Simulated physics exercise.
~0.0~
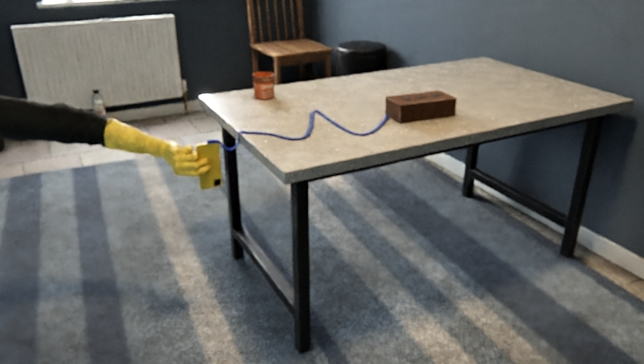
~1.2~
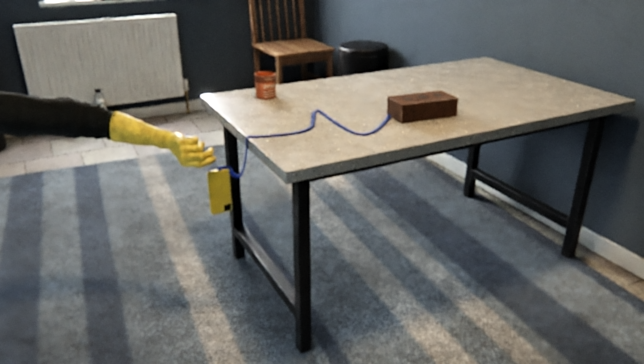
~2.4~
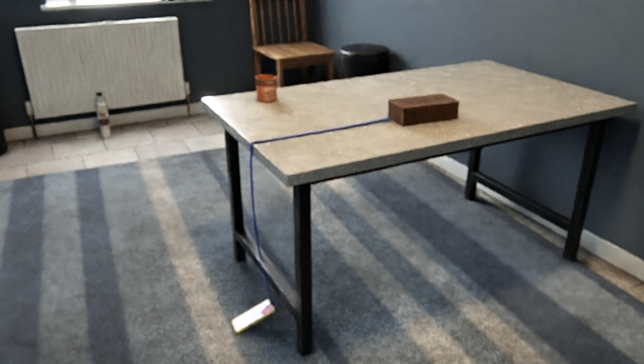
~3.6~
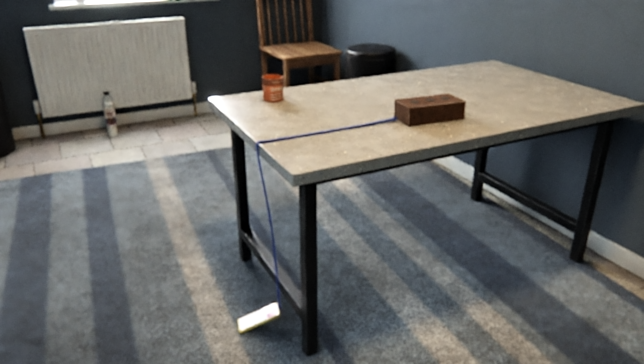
The clip opens on a table where a brick and an orange cup sit, while a hand in a yellow glove reaches in from the left, holding a yellow phone beside the near left corner. A blue ribbon runs in loose curves from the phone across the tabletop to the brick. The hand lets go and draws back as the phone starts to drop. The phone falls all the way down, tipping over, and the ribbon pulls straight across the table and over its edge. It ends at rest on the floor by the table leg, with the brick and cup still in place.
